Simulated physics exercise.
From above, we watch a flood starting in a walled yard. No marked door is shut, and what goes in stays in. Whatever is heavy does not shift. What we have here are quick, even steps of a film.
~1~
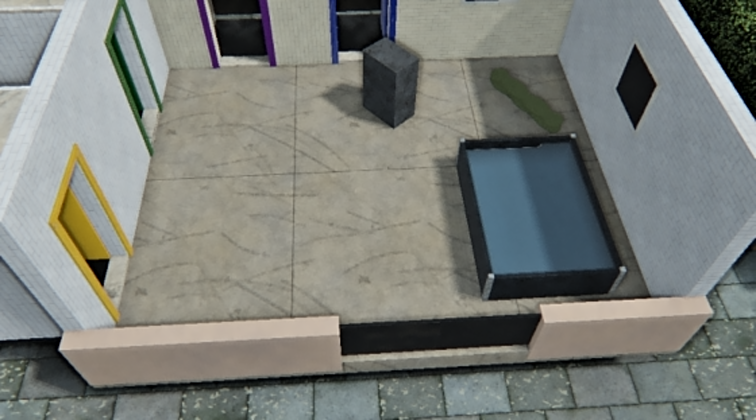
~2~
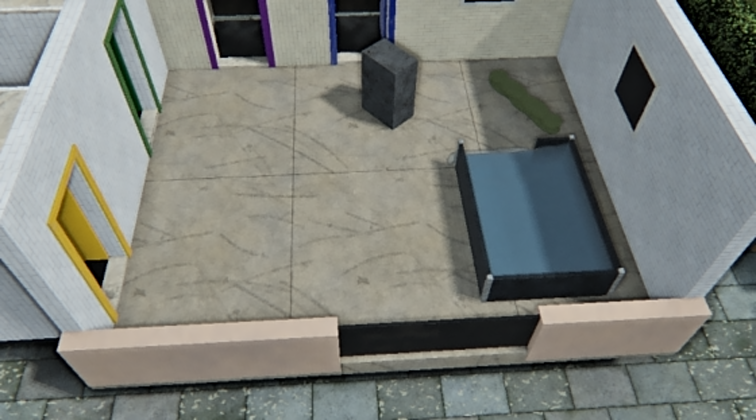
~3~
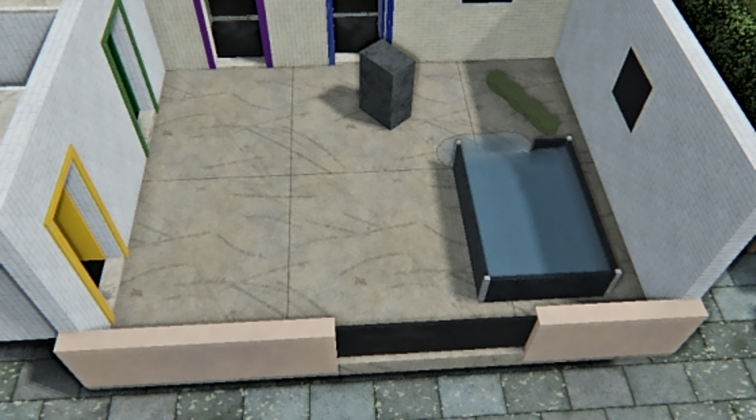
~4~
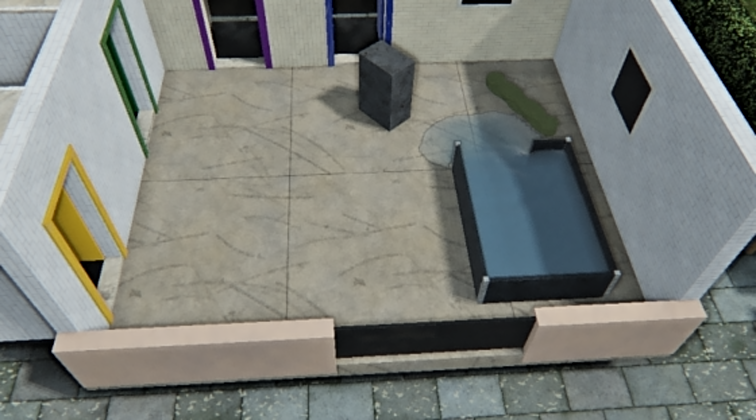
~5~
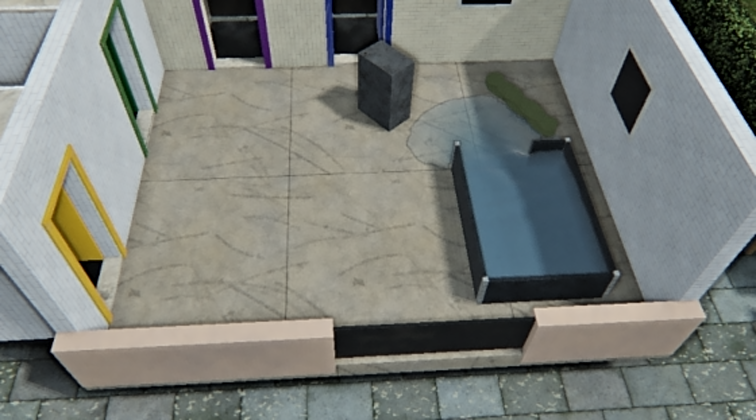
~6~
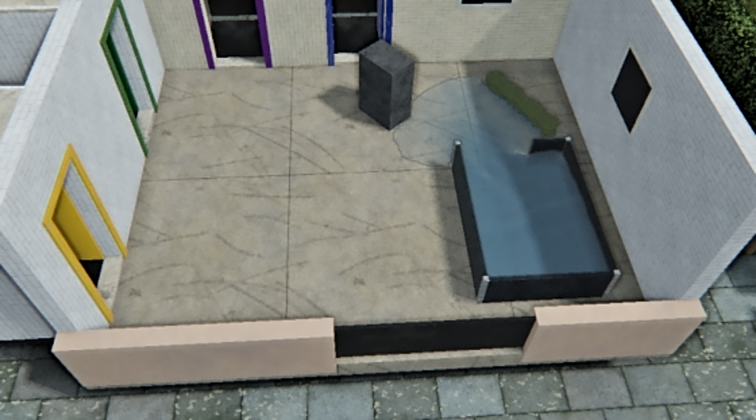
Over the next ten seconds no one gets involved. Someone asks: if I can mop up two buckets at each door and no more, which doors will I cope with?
The blue door: Too much for you; the yellow door: You will cope; the purple door: You will cope; the green door: You will cope.
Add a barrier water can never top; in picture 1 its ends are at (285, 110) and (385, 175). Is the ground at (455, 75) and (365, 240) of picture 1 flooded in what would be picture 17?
Soaked, not wet.
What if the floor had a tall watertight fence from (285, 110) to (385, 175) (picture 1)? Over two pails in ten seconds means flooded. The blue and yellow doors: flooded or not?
The blue one exceeds it, the yellow one falls short.
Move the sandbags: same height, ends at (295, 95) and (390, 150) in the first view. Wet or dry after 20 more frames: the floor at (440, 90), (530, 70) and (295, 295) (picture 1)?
Going in the order you gave, that's waterlogged, then waterlogged, then left unsoaked.
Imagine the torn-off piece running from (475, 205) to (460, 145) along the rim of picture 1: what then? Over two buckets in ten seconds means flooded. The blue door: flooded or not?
As I see it, the blue door fails to reach the limit.
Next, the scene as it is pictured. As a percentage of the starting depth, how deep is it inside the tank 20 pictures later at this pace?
That comes to some 42 per cent.
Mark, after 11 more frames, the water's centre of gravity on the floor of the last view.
Centre of the water: Near (490, 172).
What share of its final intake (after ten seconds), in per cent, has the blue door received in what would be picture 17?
My estimate is close to 10 per cent.
A moment on, water covers 15 % of the floor; the blue door not reached, the yellow door not reached, the purple door not reached, the green door not reached.
Next, water covers 20 % of the floor; the blue door under two buckets in, the yellow door not reached, the purple door not reached, the green door not reached.
Then, water covers 40 % of the floor; the blue door over two buckets in, the yellow door not reached, the purple door wet at the sill, nothing in, the green door not reached.
Later, water covers 65 % of the floor; the blue door over two buckets in, the yellow door wet at the sill, nothing in, the purple door wet at the sill, nothing in, the green door under two buckets in.
In the end, water covers 80 % of the floor; the blue door over two buckets in, the yellow door wet at the sill, nothing in, the purple door wet at the sill, nothing in, the green door under two buckets in.
